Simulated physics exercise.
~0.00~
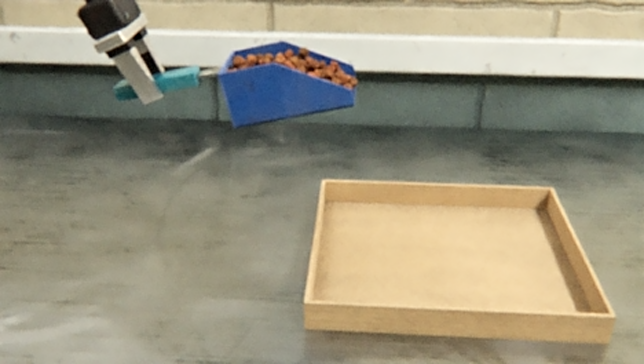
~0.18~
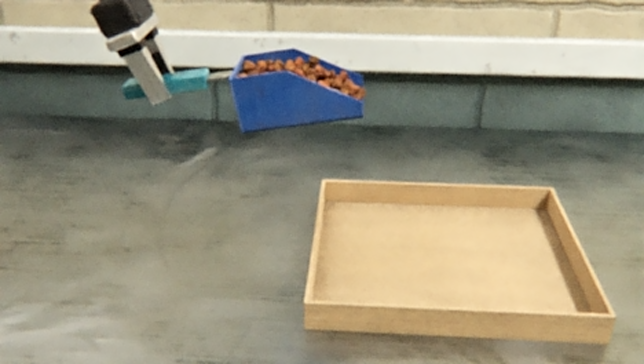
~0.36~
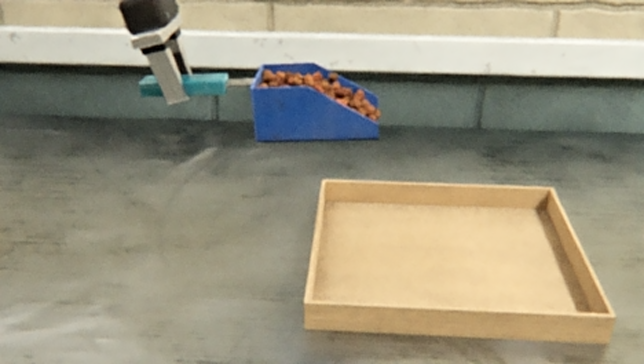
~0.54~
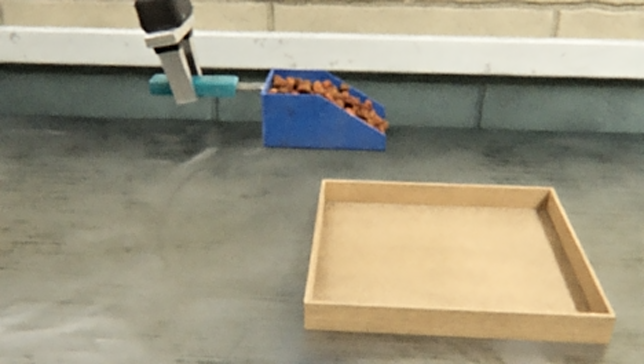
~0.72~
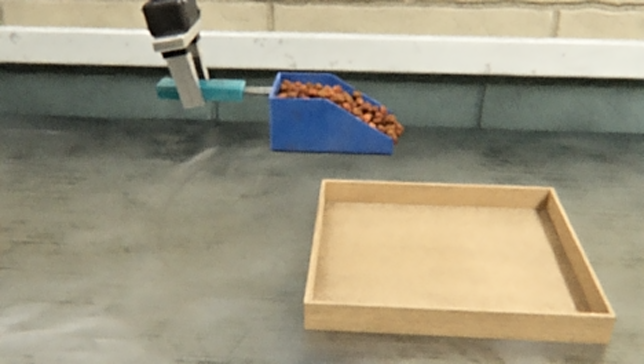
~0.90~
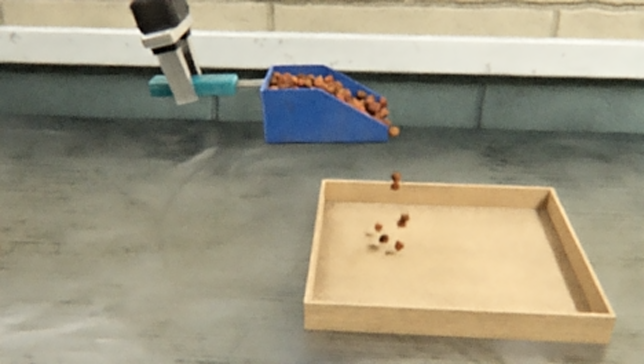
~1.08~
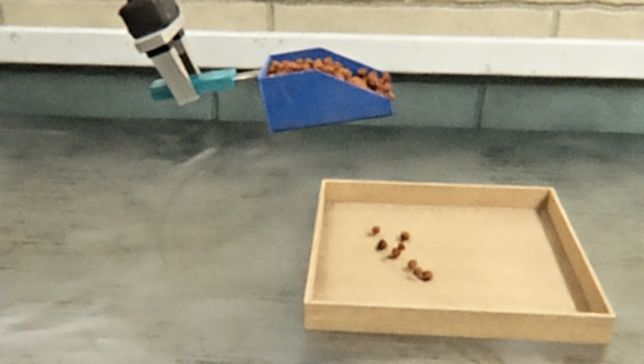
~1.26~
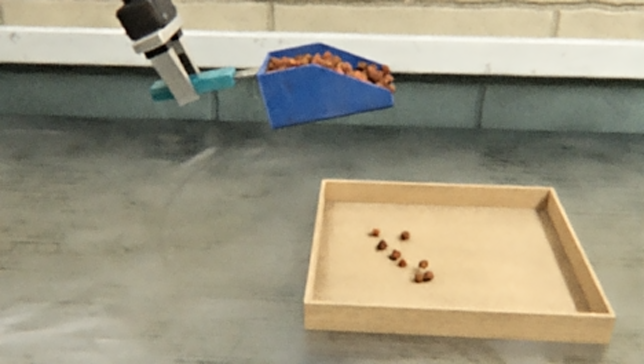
Blue scoop of brown pellets, held by a gripper, moving right and down, spilling a few into a tray, then tilting back.
